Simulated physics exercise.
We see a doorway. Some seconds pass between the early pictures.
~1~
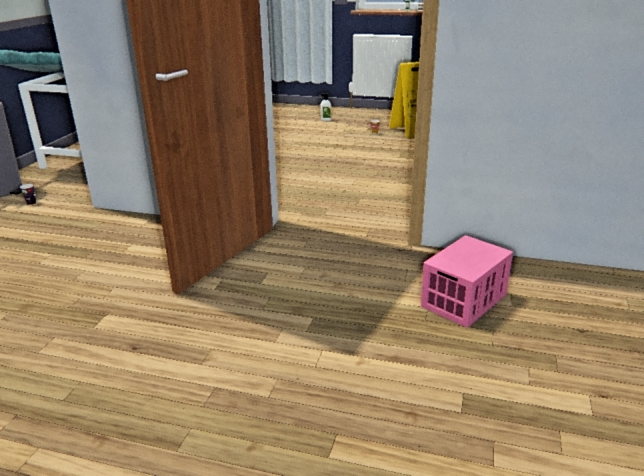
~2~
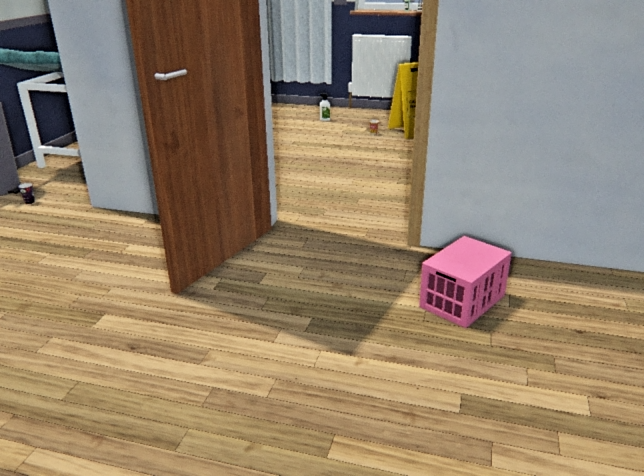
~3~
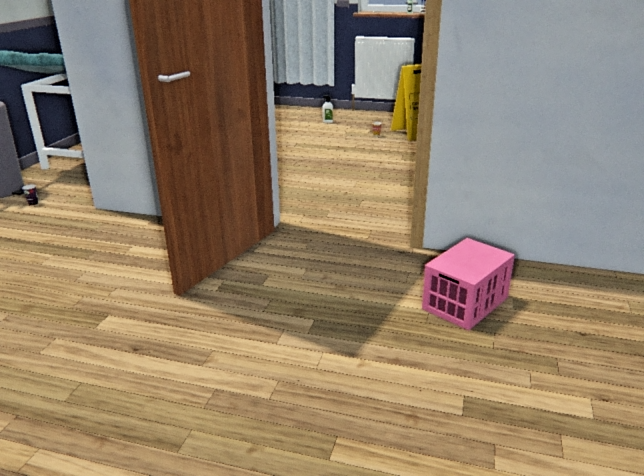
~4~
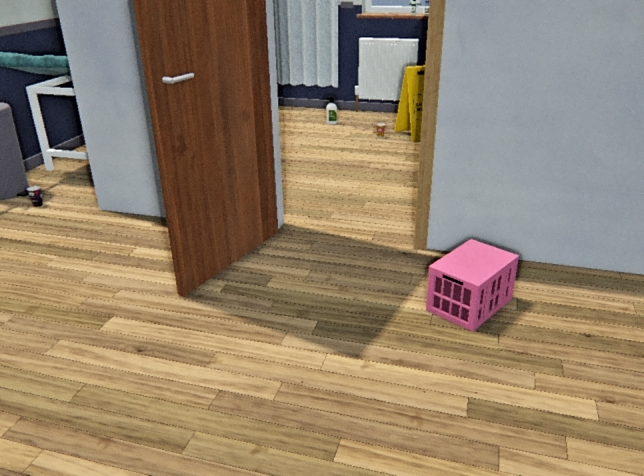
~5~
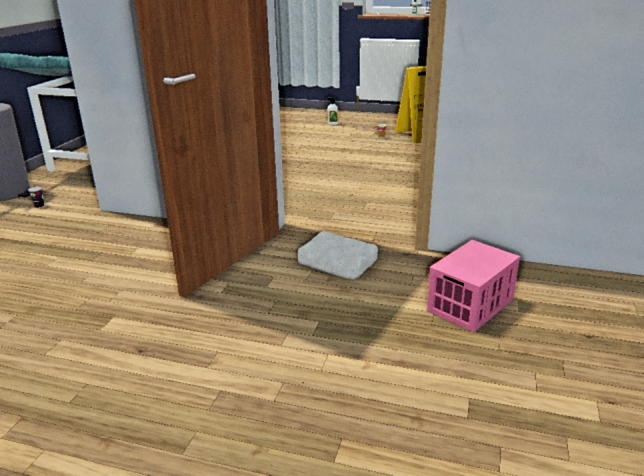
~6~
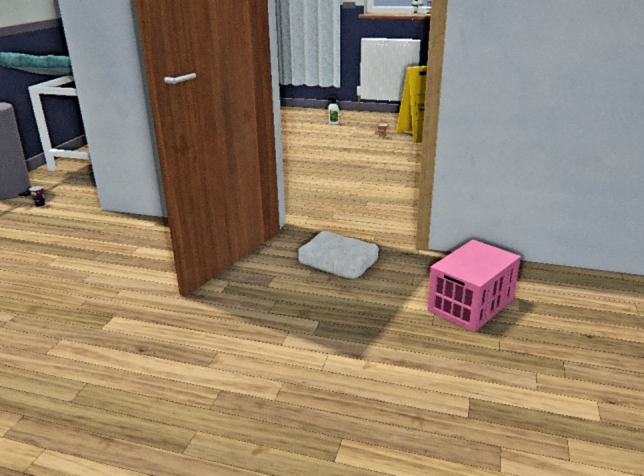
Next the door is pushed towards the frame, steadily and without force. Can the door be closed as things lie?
It stops short.
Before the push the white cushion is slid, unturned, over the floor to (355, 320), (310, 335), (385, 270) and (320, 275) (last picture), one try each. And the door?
First, it reaches the frame; second, it reaches the frame; third, it is blocked; fourth, it is blocked.
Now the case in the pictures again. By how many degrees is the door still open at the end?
Some 20° open.
Then, 1.20 s past the last view, door 62° open.
Then, 1.80 s past the last view, door 35° open; white cushion displaced a little near (364, 250).
Finally, door 19° open; moved from the start, white cushion; pink crate still in place. Final places as the last picture's camera would see them, white cushion near (378, 241).
